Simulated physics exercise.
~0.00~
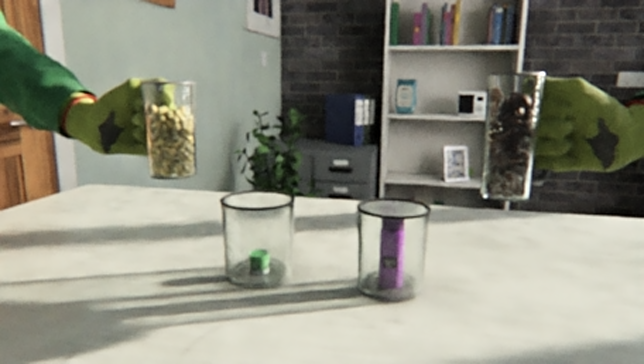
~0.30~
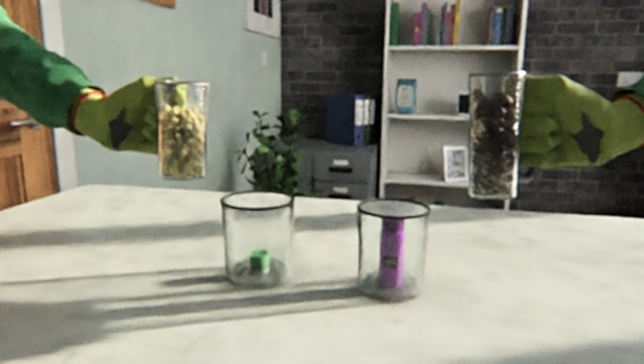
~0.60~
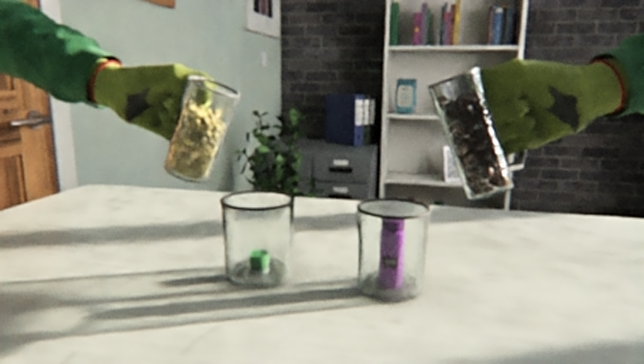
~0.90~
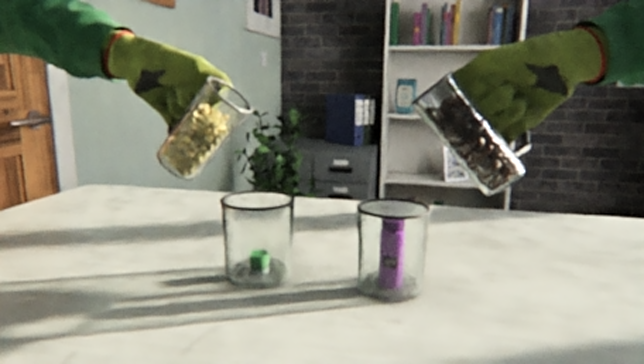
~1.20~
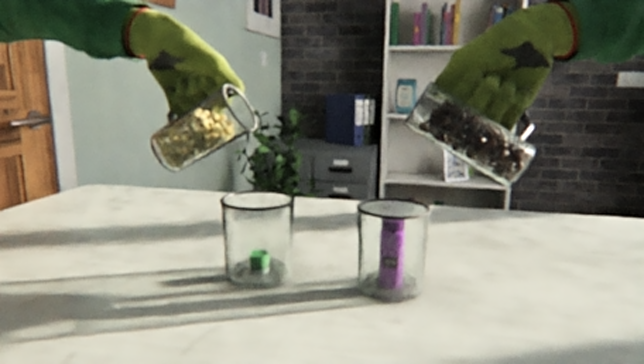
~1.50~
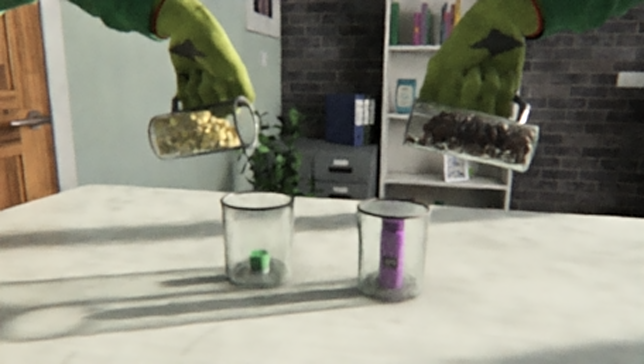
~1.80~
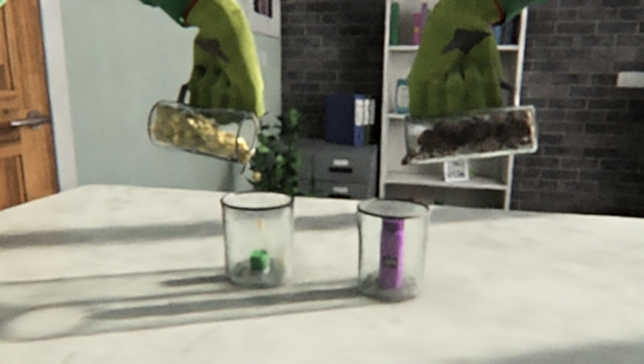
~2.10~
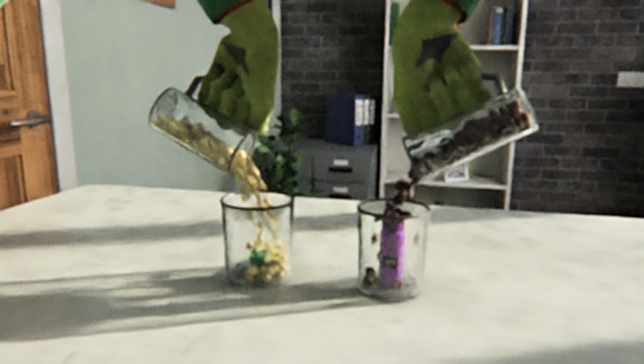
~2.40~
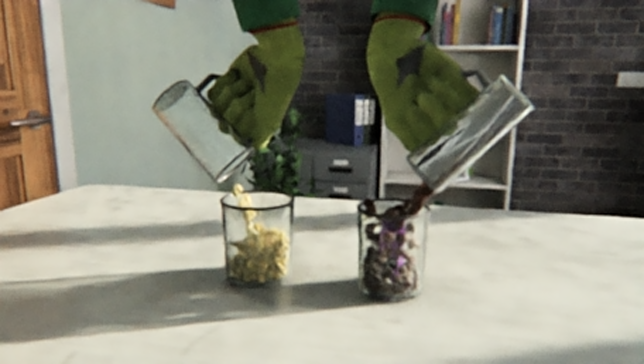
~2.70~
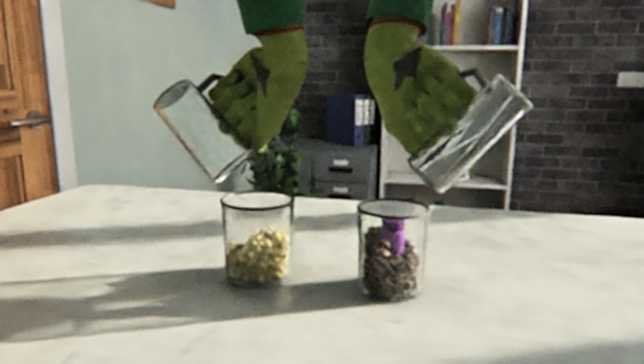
Two green-gloved hands hold clear cups above a pale table, the left one filled with yellowish pieces and the right one with dark brown pieces. Below stand two glasses, the left holding a small green object and the right a tall purple one. The hands move inward and tip the cups onto their sides, mouths facing each other. As they tilt further, both cupfuls pour down around the objects until the cups are empty. The yellowish pile settles about halfway up its glass, hiding the green object, while the purple object still pokes above the higher dark pile.
